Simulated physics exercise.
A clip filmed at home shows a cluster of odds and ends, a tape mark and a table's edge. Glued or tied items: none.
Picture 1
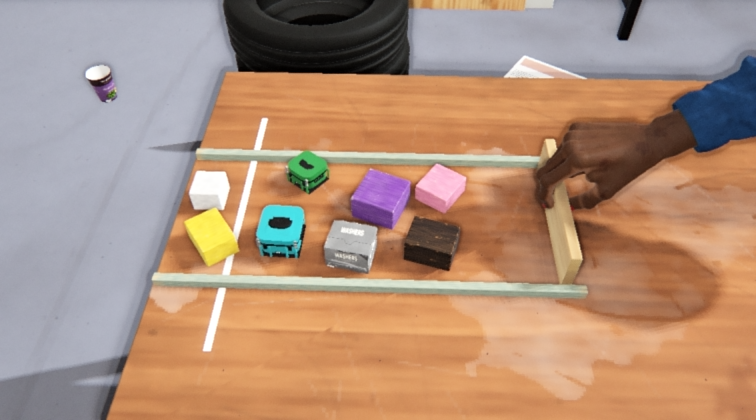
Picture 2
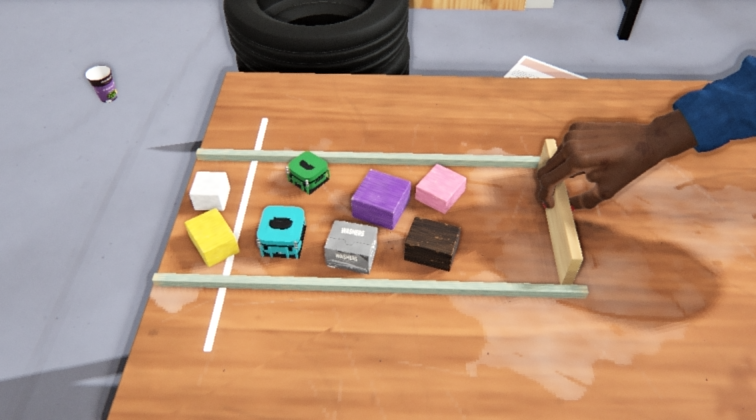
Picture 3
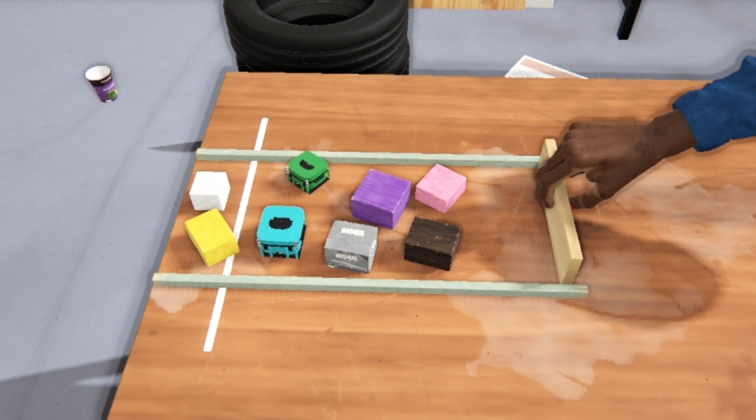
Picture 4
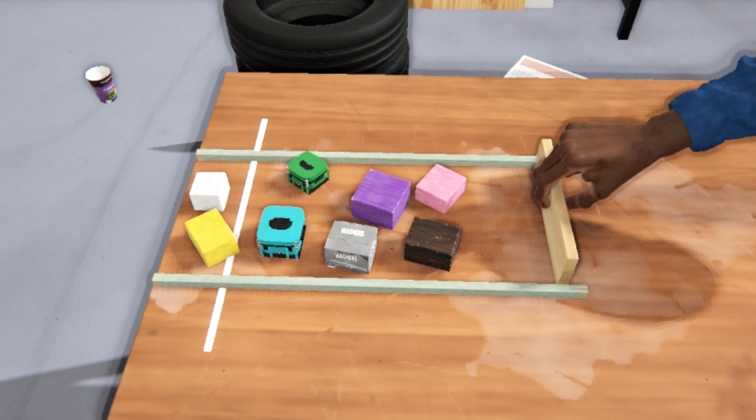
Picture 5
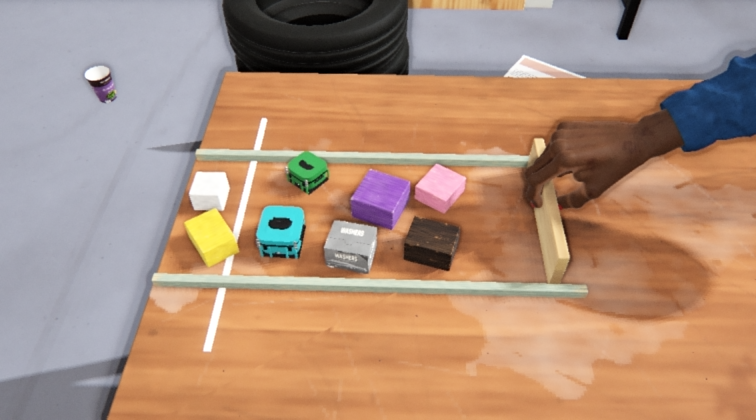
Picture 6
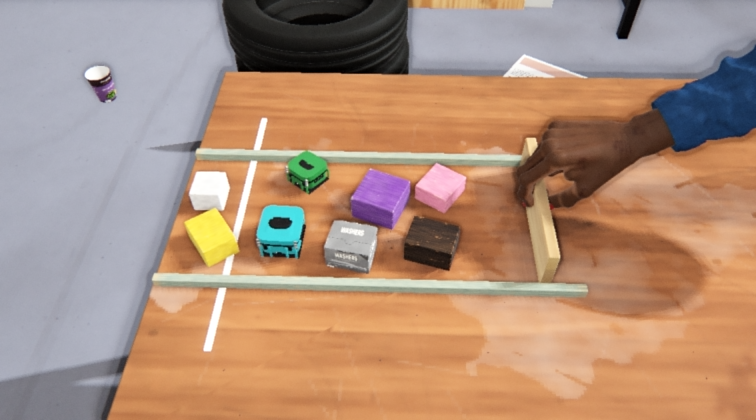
The footage shows a hand holding a wooden board upright between two rails on a table, then sliding it slightly left toward eight coloured blocks and cases, which stay still, the white and yellow blocks lying leftmost by a tape line.
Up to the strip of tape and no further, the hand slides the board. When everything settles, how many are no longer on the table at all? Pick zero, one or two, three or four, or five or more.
Three or four are off the table.
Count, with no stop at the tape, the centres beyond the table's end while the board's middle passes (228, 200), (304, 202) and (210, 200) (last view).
Per position: 5 / 1 / 5.
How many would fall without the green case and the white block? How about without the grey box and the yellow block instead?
Counts - first: 2; second: 1.
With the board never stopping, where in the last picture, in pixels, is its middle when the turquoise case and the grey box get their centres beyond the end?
First one: Around (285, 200). Other one: Around (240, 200).
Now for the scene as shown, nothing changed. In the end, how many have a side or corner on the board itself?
Looks like 3 of them, all told.
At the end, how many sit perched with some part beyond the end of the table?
Looks like 2 of them.
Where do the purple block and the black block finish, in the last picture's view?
I'd say approximately (183, 198) and then (206, 243).
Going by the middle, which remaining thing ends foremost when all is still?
Result - the grey box.
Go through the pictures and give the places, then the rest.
White block (210, 191); yellow block (212, 237); turquoise case (282, 232); board (557, 209); tape (241, 216), in the first frame.
Yellow block (212, 237); purple block (381, 200), in the second frame.
Turquoise case (282, 232); black block (432, 243), in the third frame.
White block (210, 191); green case (308, 173), in the fourth frame.
Yellow block (212, 237); board (546, 208), in the fifth frame.
White block (210, 191); yellow block (212, 237); turquoise case (282, 232); board (538, 207); tape (241, 216), in the sixth frame.
A little later, none off yet; white block at rest near (210, 191); yellow block at rest near (212, 237); turquoise case at rest near (282, 232).
Next, none off yet; white block at rest near (210, 191); yellow block shifted about its own width near (177, 236); turquoise case shifted about its own width near (215, 231).
When it is over, the number that fall off is three or four; down, turquoise case, yellow block and white block.
